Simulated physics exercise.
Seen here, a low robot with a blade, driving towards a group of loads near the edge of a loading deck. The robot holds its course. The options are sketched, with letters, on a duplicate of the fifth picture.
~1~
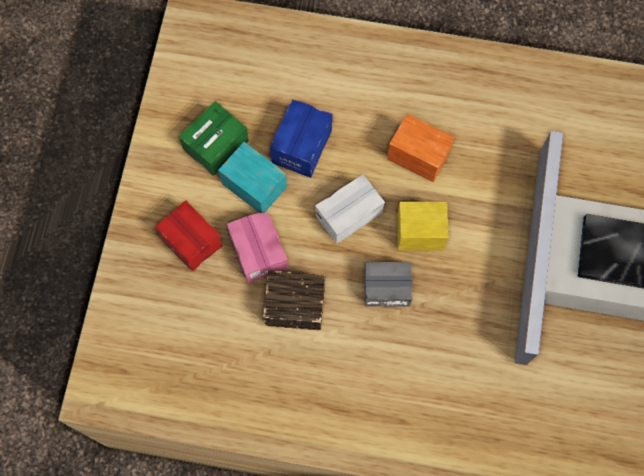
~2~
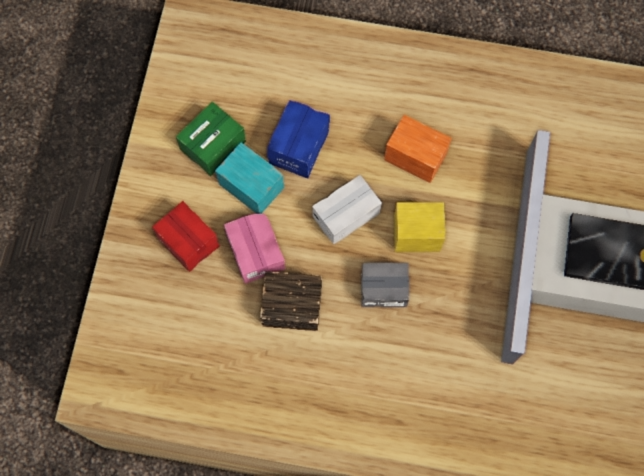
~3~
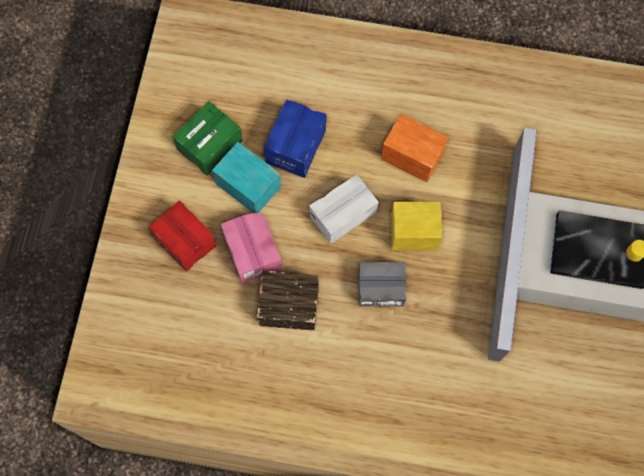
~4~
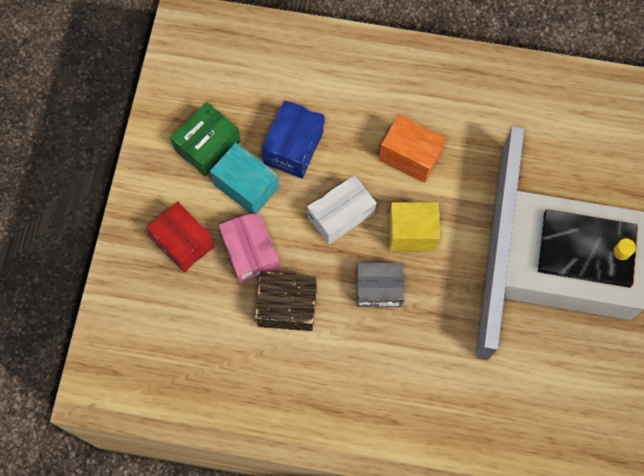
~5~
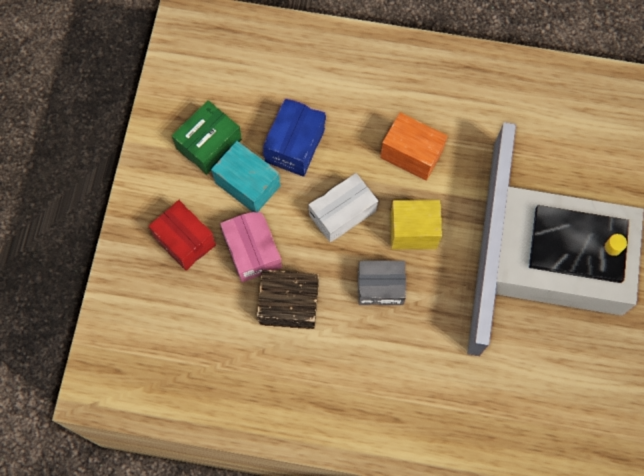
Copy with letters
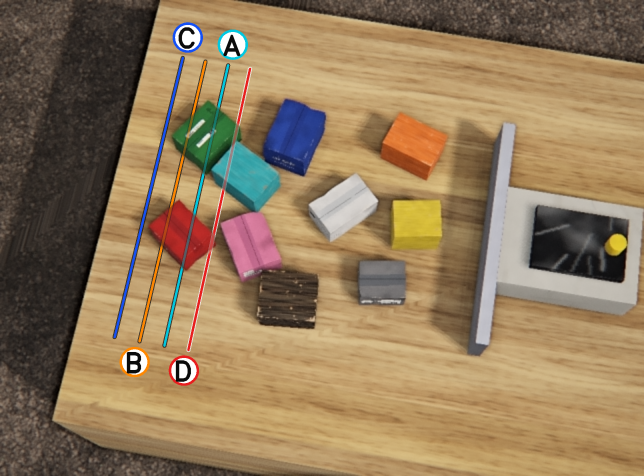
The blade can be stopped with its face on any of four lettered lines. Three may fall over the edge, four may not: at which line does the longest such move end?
As far as mark A.
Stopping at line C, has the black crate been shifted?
By then, yes.
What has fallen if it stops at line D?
It is the green box.
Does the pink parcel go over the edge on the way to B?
Yes.
On the marked copy, A at (198, 199); B at (174, 195); C at (150, 191); D at (221, 203).
Following A. Soon after the start, robot (462, 224); orange crate (364, 148); grey parcel (346, 275).
Later, robot (353, 206); green box (158, 126); red box (144, 251).
In the end, robot (271, 192); green box over the edge; turquoise crate over the edge; two fallen.
As for the rest, B drops five; C drops five; D is within the limit but short.
